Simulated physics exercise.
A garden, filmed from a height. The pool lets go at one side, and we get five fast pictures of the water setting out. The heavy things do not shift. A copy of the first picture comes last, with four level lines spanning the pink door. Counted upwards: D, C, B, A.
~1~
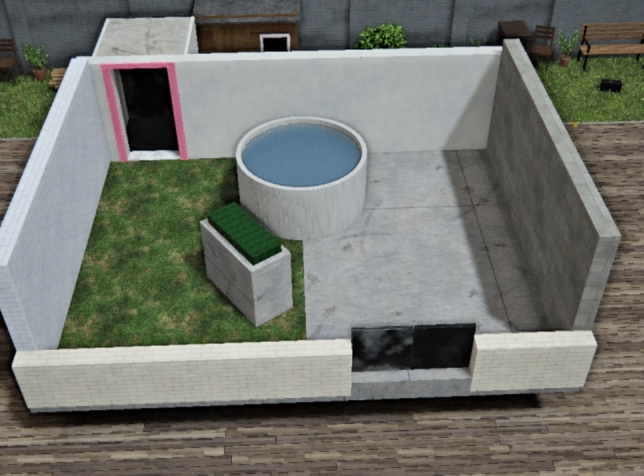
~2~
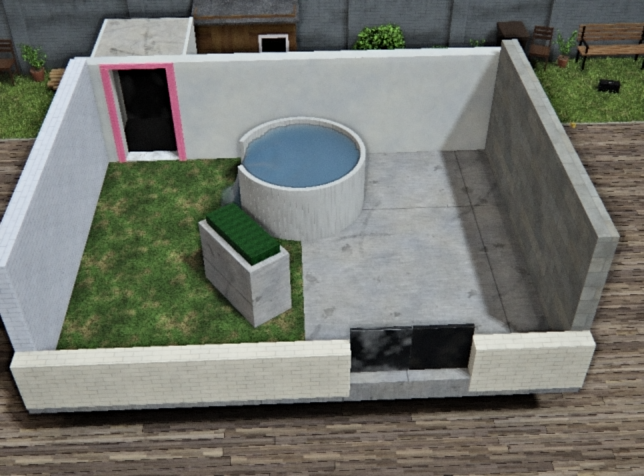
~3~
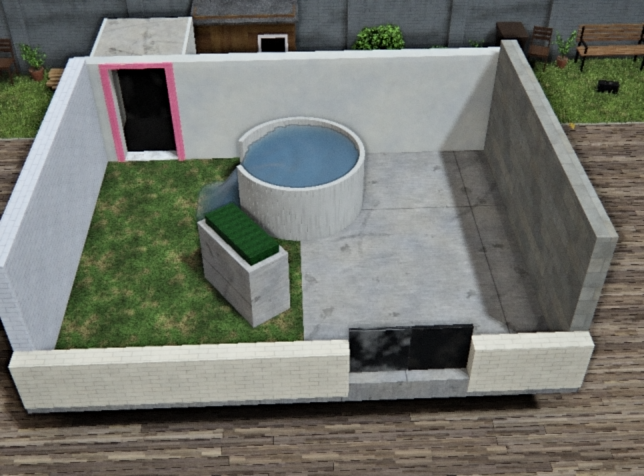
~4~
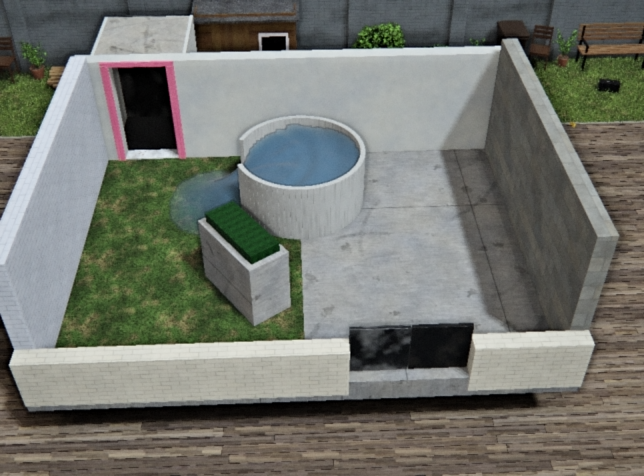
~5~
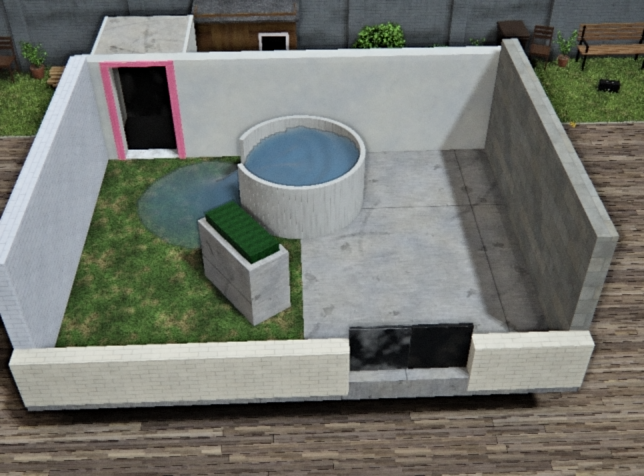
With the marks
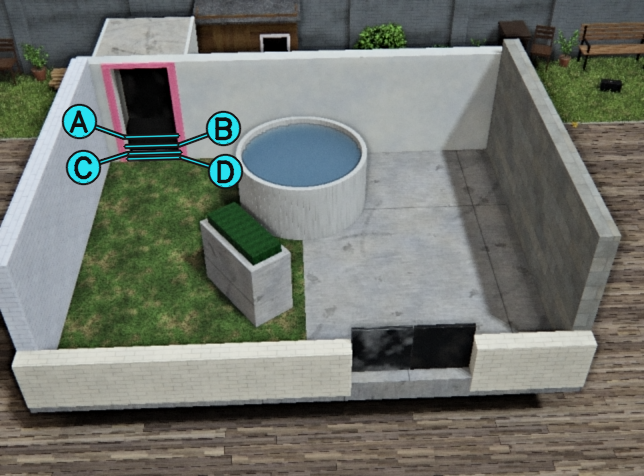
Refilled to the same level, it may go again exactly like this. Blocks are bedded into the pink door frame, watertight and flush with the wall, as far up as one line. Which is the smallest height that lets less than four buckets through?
Choose B.
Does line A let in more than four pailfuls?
No, not at all.
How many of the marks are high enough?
Two.
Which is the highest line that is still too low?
The answer is C.
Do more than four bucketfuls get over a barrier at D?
Yes, that goes wrong.
On the marked copy, A at (150, 136); B at (152, 145); C at (153, 153); D at (154, 158); from the bottom up D, C, B, A.
Choosing A, nothing gets over.
Choosing B, a splash gets over, under a bucket.
Choosing C, about 8 bucketfuls get in.
Choosing D, dozens of bucketfuls pour in.
